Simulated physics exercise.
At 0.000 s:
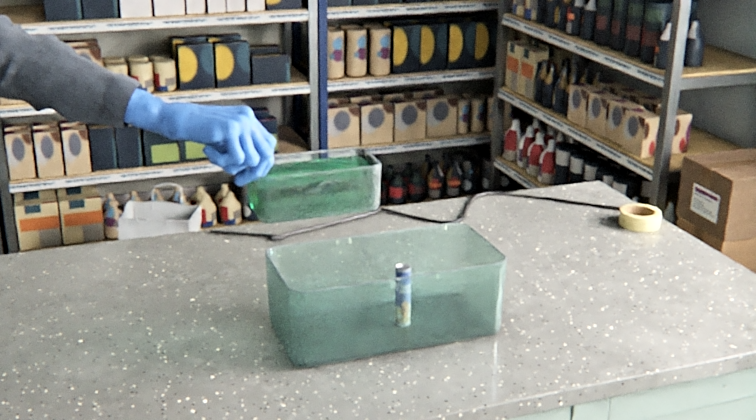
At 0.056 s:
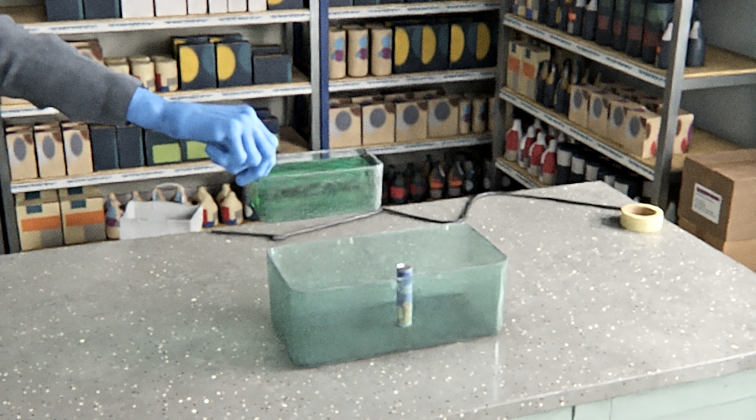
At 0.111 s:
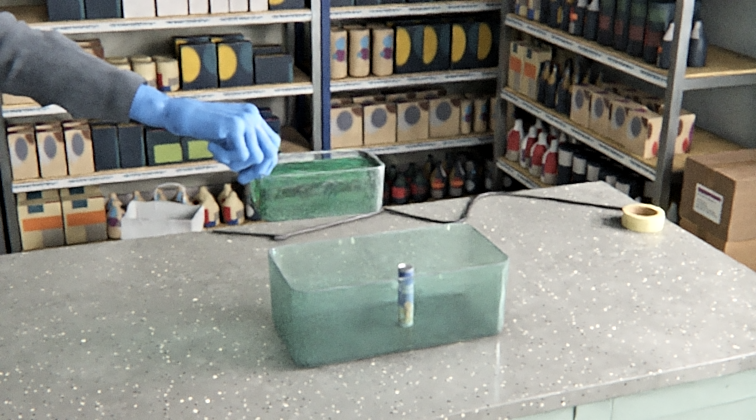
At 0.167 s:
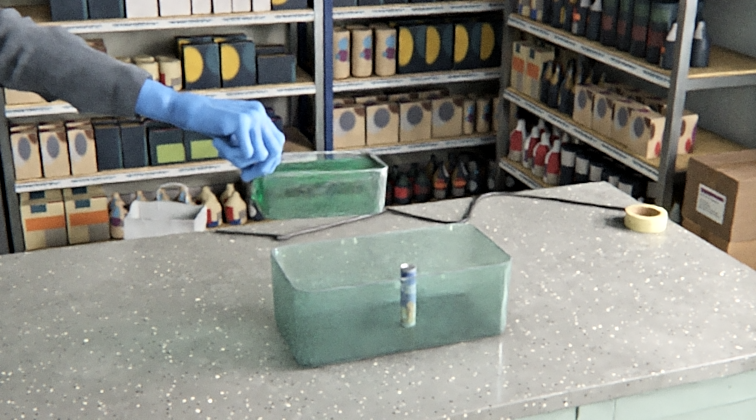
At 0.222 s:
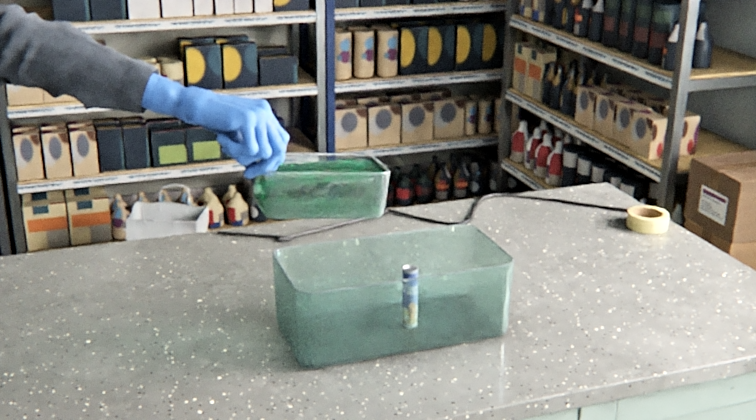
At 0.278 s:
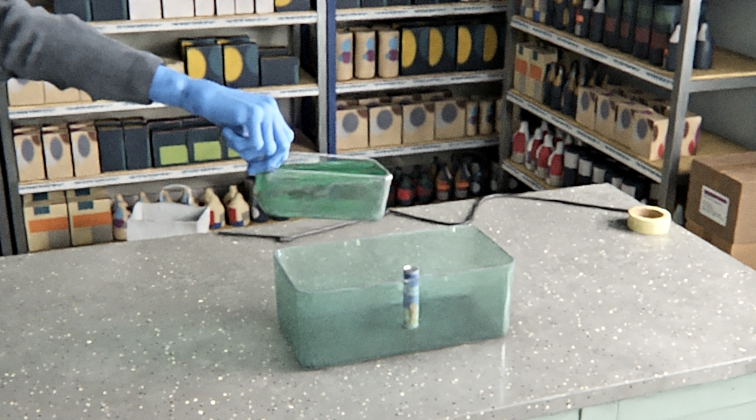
On a speckled counter in a shop, a blue-gloved hand held a clear box of green liquid behind a larger glass basin, then slowly tilted it a little toward the right.
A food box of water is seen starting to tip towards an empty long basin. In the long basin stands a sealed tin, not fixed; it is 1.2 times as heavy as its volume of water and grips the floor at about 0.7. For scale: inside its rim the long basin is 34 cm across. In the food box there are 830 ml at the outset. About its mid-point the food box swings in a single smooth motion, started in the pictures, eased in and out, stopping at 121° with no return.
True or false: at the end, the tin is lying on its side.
False.
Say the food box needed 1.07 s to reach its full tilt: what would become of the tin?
The tin would stay balanced.
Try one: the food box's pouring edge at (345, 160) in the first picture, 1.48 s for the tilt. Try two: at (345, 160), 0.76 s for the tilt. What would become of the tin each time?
First it falls; then it goes over.
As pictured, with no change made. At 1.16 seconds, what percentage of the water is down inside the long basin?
Some 94 per cent.
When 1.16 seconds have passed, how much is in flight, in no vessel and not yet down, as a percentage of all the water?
Estimated airborne part: Roughly 3 per cent.
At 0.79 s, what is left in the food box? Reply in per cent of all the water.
Near 28 in a hundred.
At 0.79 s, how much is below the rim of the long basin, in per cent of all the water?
About 38%.
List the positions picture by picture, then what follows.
The first picture shows tilt 0°; pouring edge (372, 157); surface from (252, 175) to (370, 162); the long basin's rim runs from (277, 271) to (487, 242); the tin's top is at (403, 270).
The second picture shows tilt 0°; pouring edge (374, 158); surface from (254, 174) to (371, 162).
The third picture shows tilt 2°; pouring edge (375, 159); surface from (256, 174) to (372, 163).
The fourth picture shows tilt 4°; pouring edge (379, 161); surface from (259, 173) to (376, 164).
The fifth picture shows tilt 7°; pouring edge (381, 165); surface from (261, 174) to (378, 165).
The sixth picture shows tilt 10°; pouring edge (383, 169); surface from (263, 174) to (381, 166).
By 0.79 s the tilt is 67° and 28 per cent is still to pour; the tin stands where it began.
By 1.16 s the tilt is 108° and 3 per cent is still to pour; the tin stands where it began.
By 1.55 s the tilt is 121° and 0 per cent is still to pour; the tin stands where it began.
By 1.98 s the tilt is 121° and 0 per cent is still to pour; the tin stands where it began.
At rest the tin stands where it began.
